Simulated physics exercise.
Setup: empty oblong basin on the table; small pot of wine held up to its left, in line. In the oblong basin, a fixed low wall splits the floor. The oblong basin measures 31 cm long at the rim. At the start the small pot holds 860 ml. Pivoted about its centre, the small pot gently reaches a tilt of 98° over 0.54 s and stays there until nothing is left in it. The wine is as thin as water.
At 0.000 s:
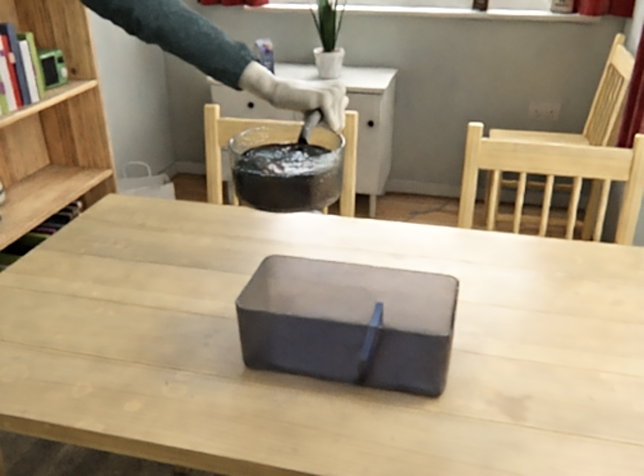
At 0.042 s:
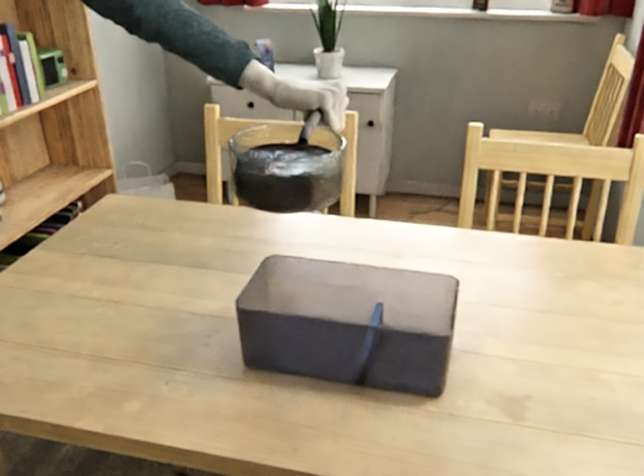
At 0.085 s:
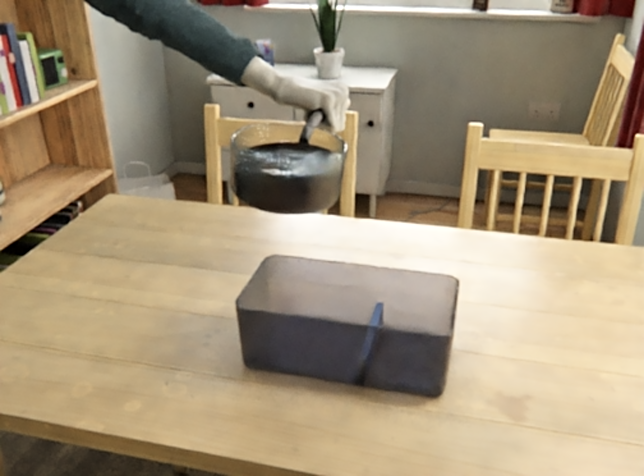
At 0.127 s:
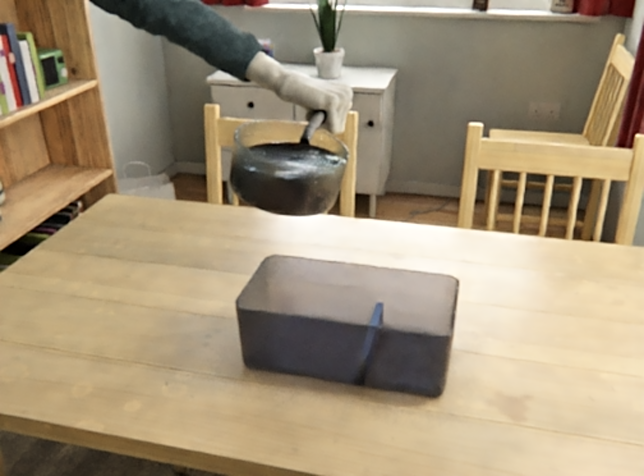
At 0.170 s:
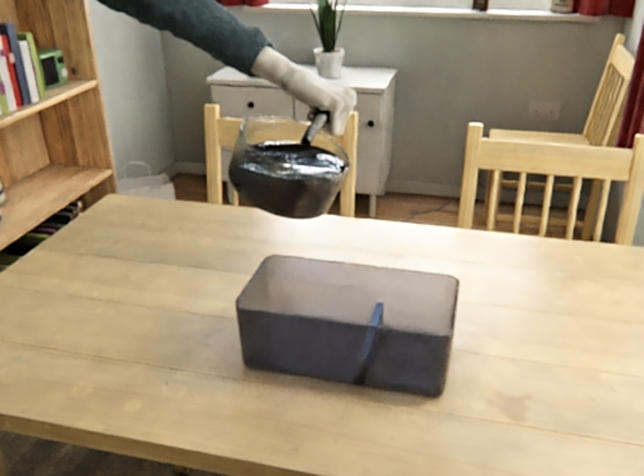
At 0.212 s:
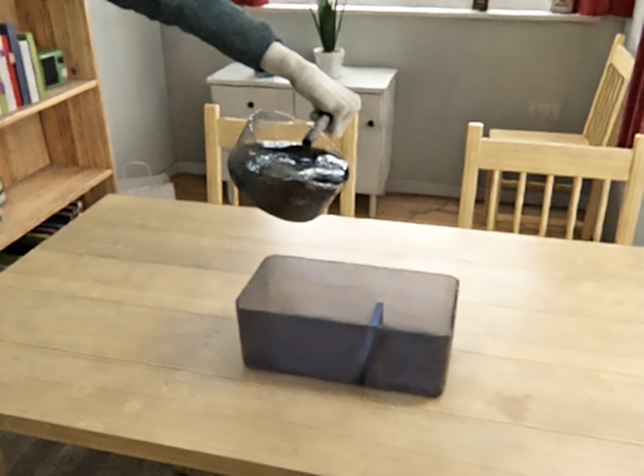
To begin with, a gloved hand holds a small, see-through pot of dark liquid level above a table, up and to the left of an empty oblong basin with a divider. The hand slowly tilts the pot rightward, lowering its right rim, and the liquid shifts up to that edge.
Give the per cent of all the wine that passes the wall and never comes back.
I would say 45 percent.
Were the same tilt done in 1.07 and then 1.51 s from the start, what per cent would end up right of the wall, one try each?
It comes to 65 per cent, and then 70 per cent.
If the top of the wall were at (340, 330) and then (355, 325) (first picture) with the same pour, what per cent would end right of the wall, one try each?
Around 80 and 70 percent, in that order.
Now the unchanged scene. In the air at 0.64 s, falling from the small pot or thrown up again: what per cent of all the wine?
About 12 percent.
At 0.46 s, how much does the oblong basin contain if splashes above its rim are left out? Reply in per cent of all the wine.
At that time the basin holds about 12 per cent of the liquid.
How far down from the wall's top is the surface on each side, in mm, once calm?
Left about 30 mm, while the right is about 24 mm.
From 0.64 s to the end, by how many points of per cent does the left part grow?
Roughly 28 in a hundred.
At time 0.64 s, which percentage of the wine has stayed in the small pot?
About 10 per cent.
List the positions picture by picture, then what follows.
In the first frame, it leans 0°; its right rim is at (343, 148); the wine meets the walls at (238, 154) and (341, 163); the oblong basin's rim runs from (251, 280) to (456, 306); the wall's top is at (372, 330).
In the second frame, it leans 1°; its right rim is at (343, 149); the wine meets the walls at (239, 154) and (341, 163).
In the third frame, it leans 6°; its right rim is at (345, 154); the wine meets the walls at (239, 153) and (342, 164).
In the fourth frame, it leans 13°; its right rim is at (346, 161); the wine meets the walls at (239, 152) and (344, 166).
In the fifth frame, it leans 22°; its right rim is at (347, 170); the wine meets the walls at (239, 151) and (346, 169).
In the sixth frame, it leans 33°; its right rim is at (346, 181); the wine meets the walls at (235, 148) and (346, 174); 1 per cent is over the edge.
Then, 0.46 s in, the tilt is 93° and 30 per cent is still to pour, 2 is left of the wall and 10 right of it.
Then, 0.64 s in, the tilt is 98° and 9 per cent is still to pour, 24 is left of the wall and 55 right of it.
Then, 0.83 s in, the tilt is 98° and 2 per cent is still to pour, 40 is left of the wall and 45 right of it.
Then, 1.04 s in, the tilt is 98° and 1 per cent is still to pour, 50 is left of the wall and 45 right of it.
Finally, 51 per cent lies left of the wall, 45 right of it and 3 outside.
